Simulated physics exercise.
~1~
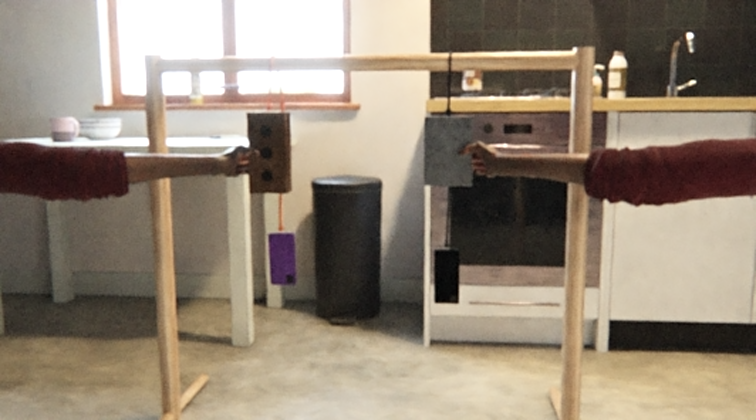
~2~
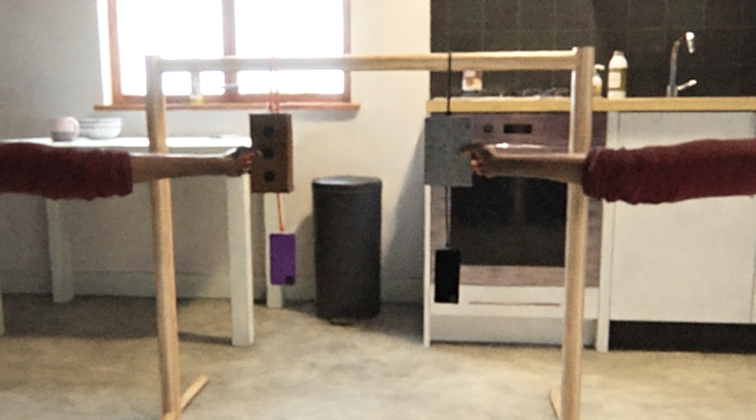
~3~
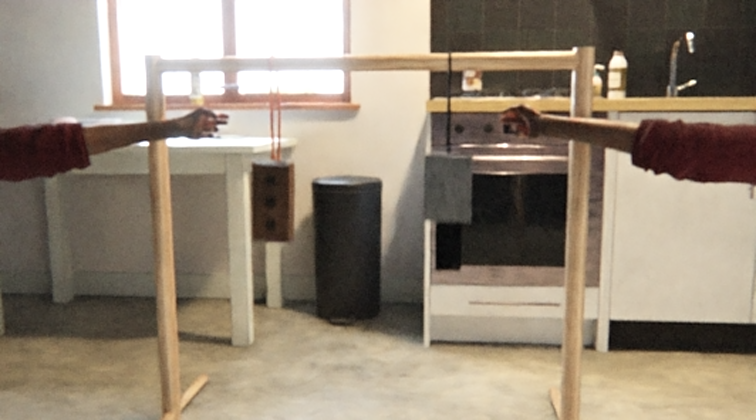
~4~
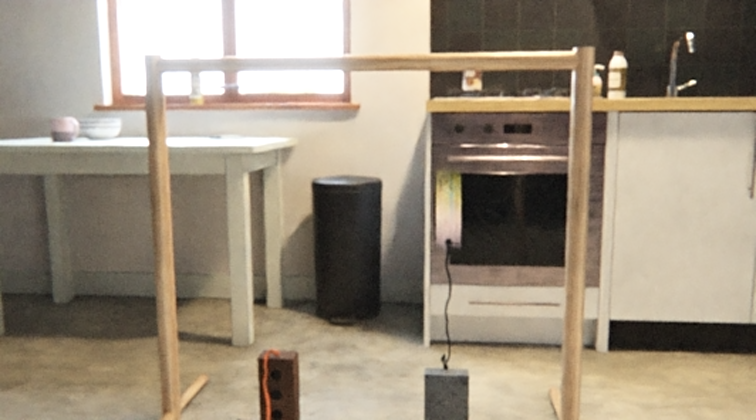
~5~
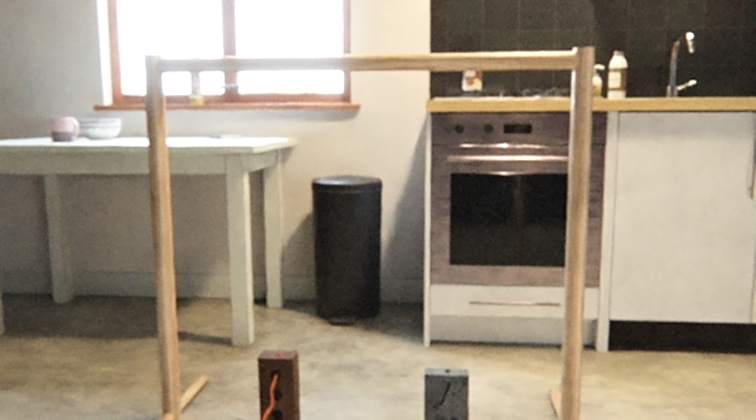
Brick and grey block hanging from a wooden rail with phones below, dropping to the floor after two hands let go.
